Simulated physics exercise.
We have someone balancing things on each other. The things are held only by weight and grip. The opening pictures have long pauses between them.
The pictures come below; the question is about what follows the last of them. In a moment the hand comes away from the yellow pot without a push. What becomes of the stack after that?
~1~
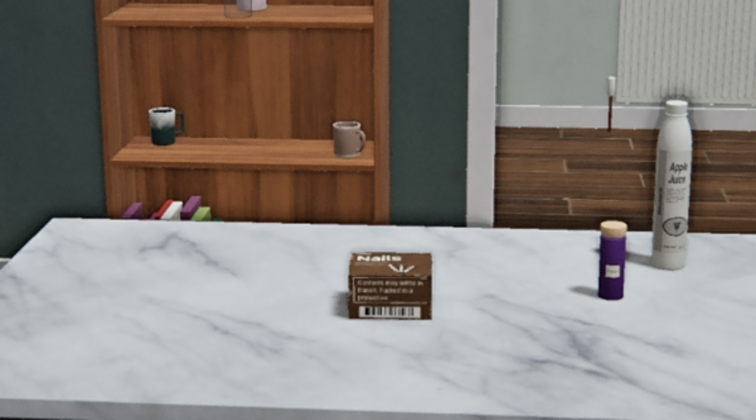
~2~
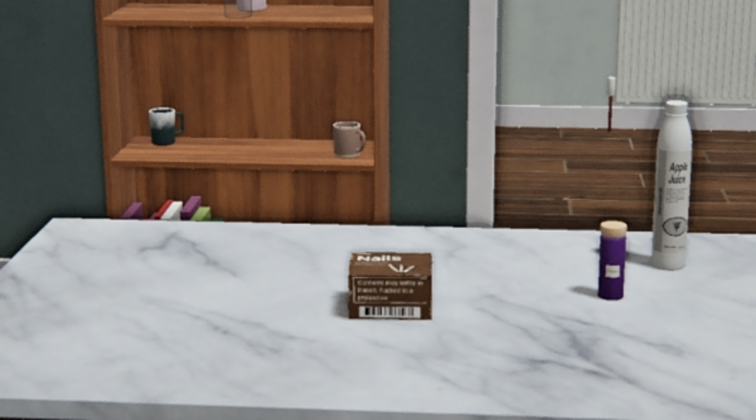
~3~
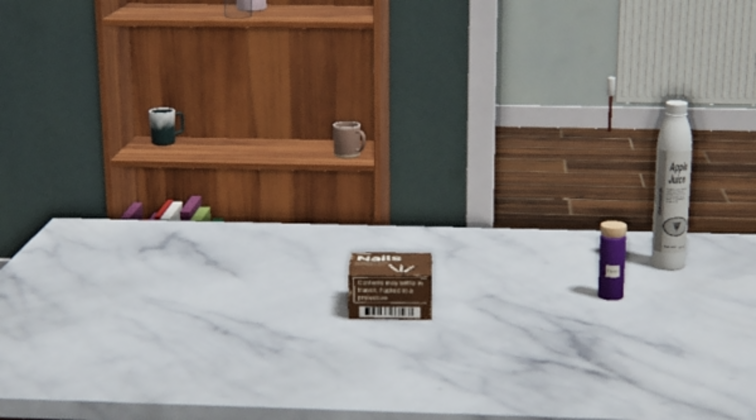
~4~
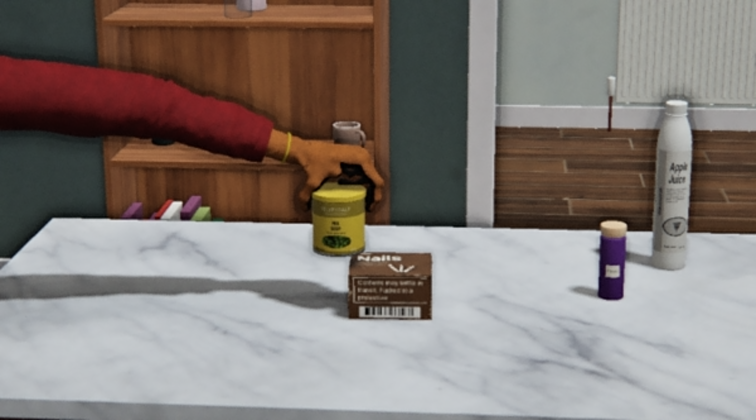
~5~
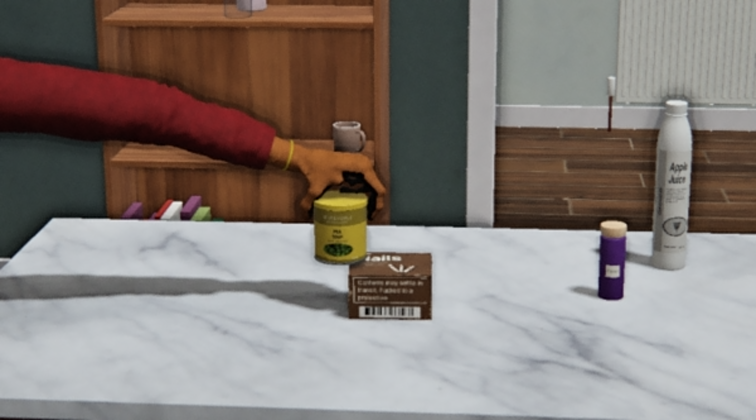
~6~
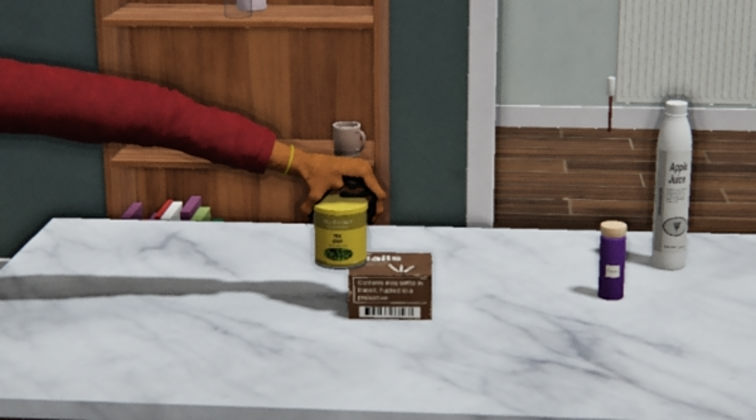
It does not remain steady.
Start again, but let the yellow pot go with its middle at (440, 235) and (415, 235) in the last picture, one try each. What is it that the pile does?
Case 1: Collapse. Case 2: Stable.
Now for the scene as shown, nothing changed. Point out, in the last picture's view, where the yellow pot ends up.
I'd point to roughly (278, 281).
Then, 0.40 s past the last view, yellow pot now fallen.
Then, 0.70 s past the last view, nothing new.
Finally, fallen, yellow pot; the other 3 still in place. Final places as the last picture's camera would see them, yellow pot near (278, 281). The pile loses its balance.
